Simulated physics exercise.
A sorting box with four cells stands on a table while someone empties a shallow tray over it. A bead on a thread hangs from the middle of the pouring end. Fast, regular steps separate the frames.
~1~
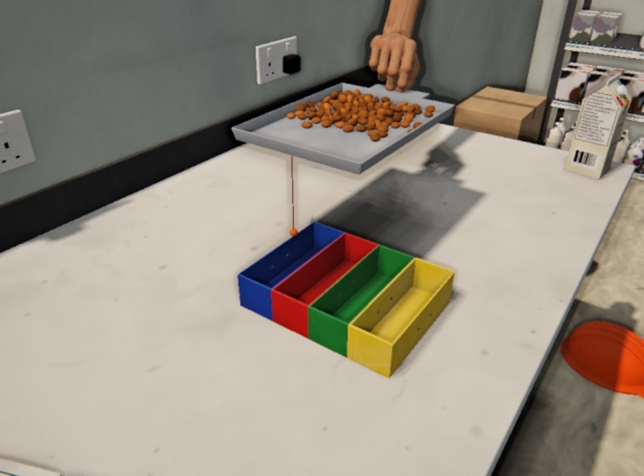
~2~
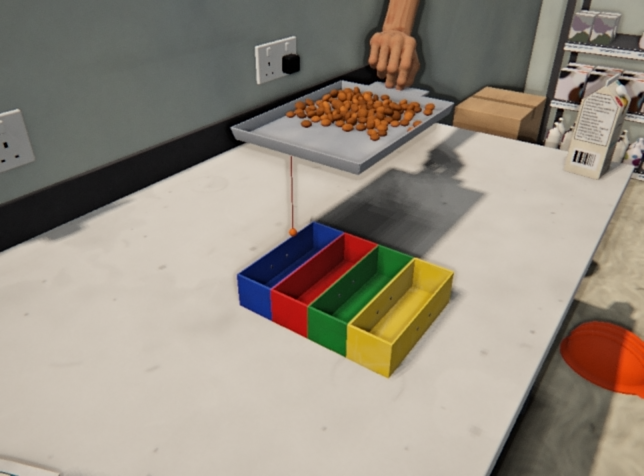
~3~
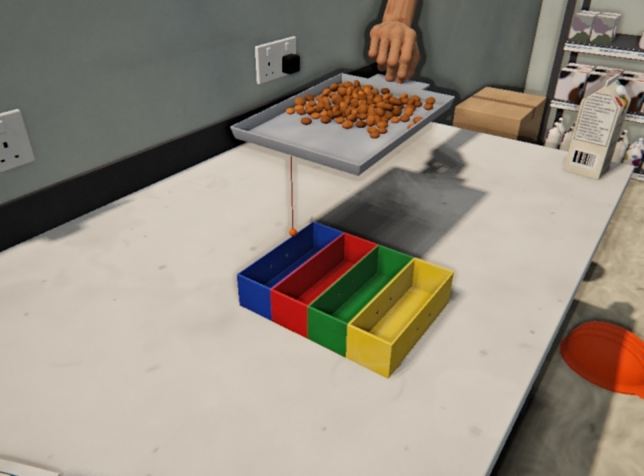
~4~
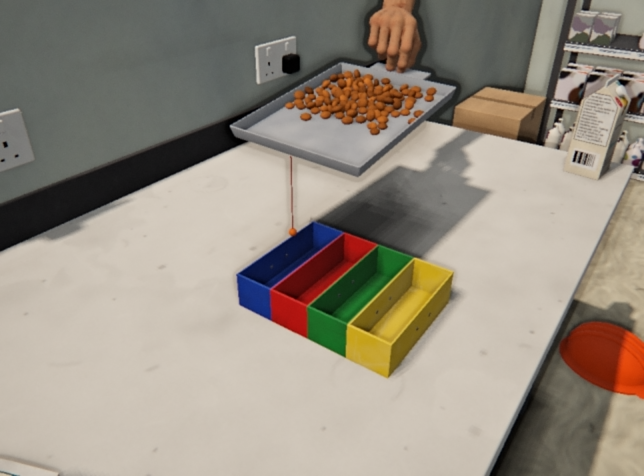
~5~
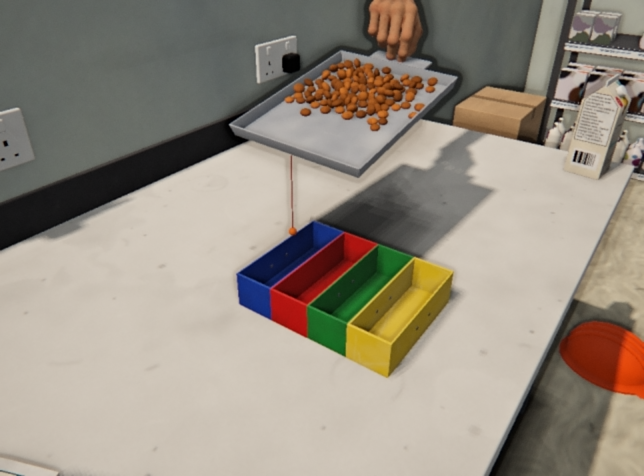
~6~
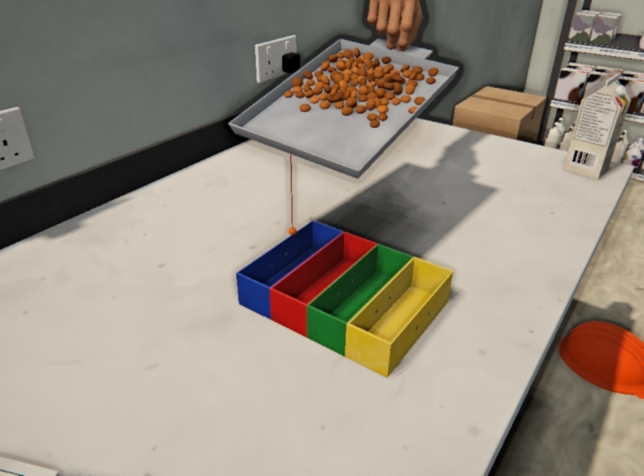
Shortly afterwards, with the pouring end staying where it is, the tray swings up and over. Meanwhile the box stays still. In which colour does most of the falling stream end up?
Most of the stream ends up in the red cell.
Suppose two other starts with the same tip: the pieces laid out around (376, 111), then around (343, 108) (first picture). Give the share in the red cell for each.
You'd get 40 % the first time and 40 % the second.
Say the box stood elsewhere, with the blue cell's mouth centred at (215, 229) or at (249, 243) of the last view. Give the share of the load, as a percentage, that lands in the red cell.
First placement: 10 per cent; second placement: 20 per cent.
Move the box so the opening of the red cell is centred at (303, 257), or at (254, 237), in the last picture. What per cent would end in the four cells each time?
Trial 1 near 90 %, trial 2 near 60 %.
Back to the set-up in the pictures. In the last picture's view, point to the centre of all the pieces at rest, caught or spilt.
Roughly at pixel (303, 302).
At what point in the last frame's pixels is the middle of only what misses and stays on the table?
Centre: Close to (219, 299).
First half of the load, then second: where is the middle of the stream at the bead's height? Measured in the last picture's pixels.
Near (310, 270) to start, and near (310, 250) afterwards.
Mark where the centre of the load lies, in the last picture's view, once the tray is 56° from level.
Around (321, 150).
Just after the last frame, tray tipped steeply; the larger part on the tray; just a few in the red cell; roughly a quarter falling or outside the box.
A moment on, tray tipped right over; roughly a third on the tray; roughly a quarter in the red cell; about a tenth in the green cell; about a tenth in the blue cell; about a tenth falling or outside the box.
Further on, tray tipped past a quarter turn; roughly half in the red cell; roughly a quarter in the blue cell; roughly a quarter in the green cell; roughly a quarter falling or outside the box.
When it is over, tray tipped past a quarter turn; roughly half in the red cell; roughly a quarter in the blue cell; roughly a quarter in the green cell; not one in the yellow cell; roughly a quarter outside the box.
